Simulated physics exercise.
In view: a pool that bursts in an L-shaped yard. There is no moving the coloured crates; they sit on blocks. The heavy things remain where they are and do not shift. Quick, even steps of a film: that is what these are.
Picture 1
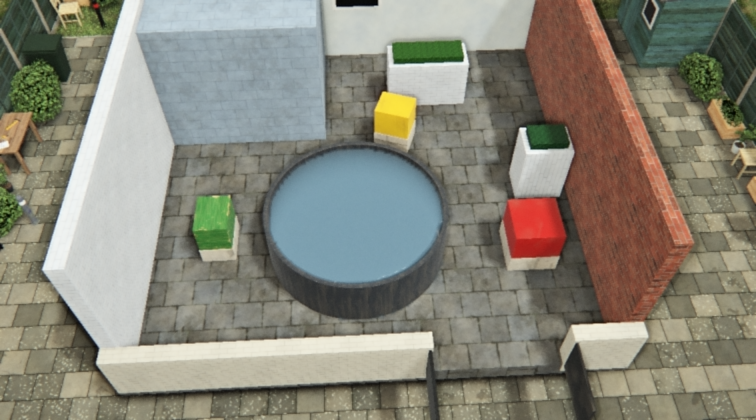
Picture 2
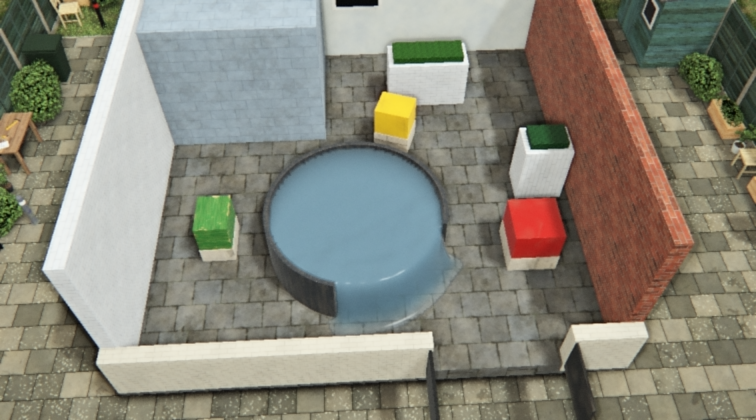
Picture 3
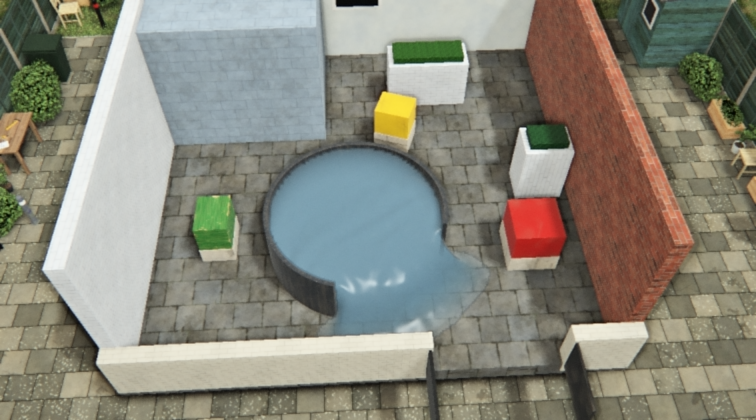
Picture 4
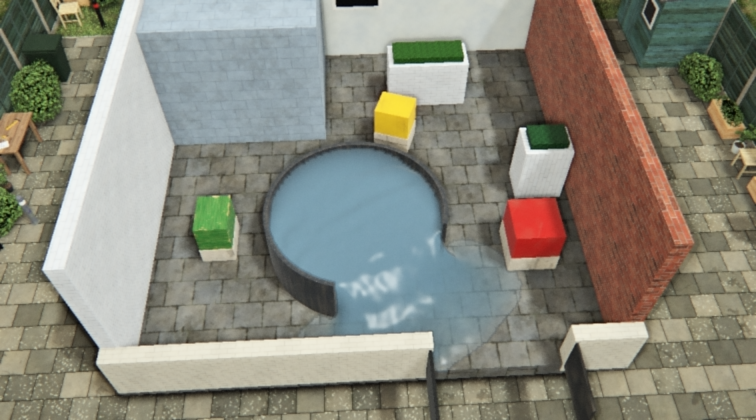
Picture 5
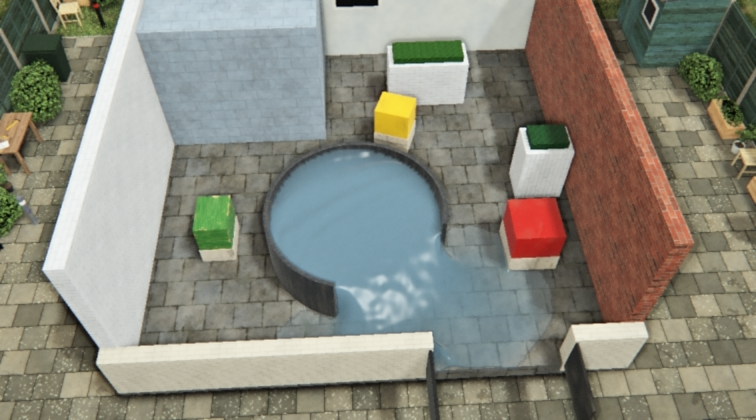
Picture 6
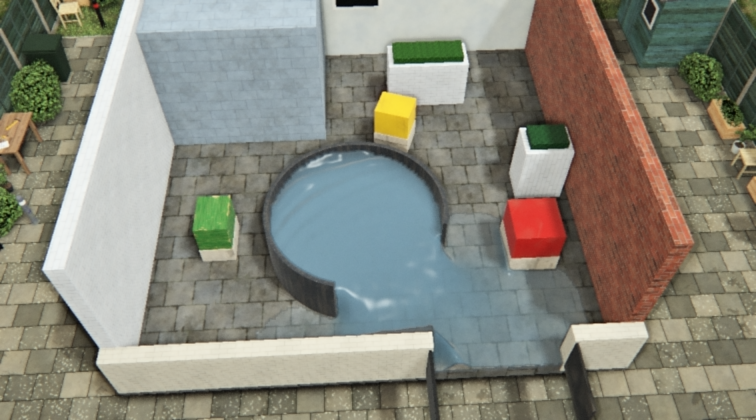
A walled, stone-paved yard with a pale blue block filling its back left corner is seen from high above by a still camera. A round, dark-rimmed pool of blue water sits in the middle, with a green crate to its left, a yellow one behind, a red one to its right, and white planters beyond. The pool's front right side opens, and water pours out, spreading rightward across the paving past the red crate's base.
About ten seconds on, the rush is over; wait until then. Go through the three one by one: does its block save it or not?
The yellow crate is saved by its block. The red crate is saved by its block. The green crate is saved by its block.
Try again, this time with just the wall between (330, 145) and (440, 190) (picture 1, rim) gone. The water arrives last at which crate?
Last: The one in green.
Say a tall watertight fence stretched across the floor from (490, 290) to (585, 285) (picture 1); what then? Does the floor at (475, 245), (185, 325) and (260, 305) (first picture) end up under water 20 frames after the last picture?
First inundated, then inundated, then inundated.
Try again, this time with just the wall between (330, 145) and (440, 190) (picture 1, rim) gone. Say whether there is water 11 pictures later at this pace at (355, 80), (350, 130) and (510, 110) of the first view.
Point one: Reached. Point two: Reached. Point three: Reached.
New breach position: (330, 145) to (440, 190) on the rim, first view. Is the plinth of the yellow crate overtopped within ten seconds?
In my view the yellow one gets reached.
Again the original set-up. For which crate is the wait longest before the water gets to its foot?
That is the one in yellow.
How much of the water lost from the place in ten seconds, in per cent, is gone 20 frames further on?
Roughly 55 percent.
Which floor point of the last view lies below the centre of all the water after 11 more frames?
At about (387, 279).
A moment on, water covers 30 % of the floor; the yellow crate not reached, the red crate water round its plinth, the green crate not reached.
Next, water covers 35 % of the floor; the yellow crate not reached, the red crate water round its plinth, the green crate water round its plinth.
Then, water covers 55 % of the floor; the yellow crate water round its plinth, the red crate water round its plinth, the green crate water round its plinth.
Later, water covers 80 % of the floor; the yellow crate water round its plinth, the red crate water round its plinth, the green crate water round its plinth.
In the end, water covers 100 % of the floor; the yellow crate stayed above the water, the red crate stayed above the water, the green crate stayed above the water.
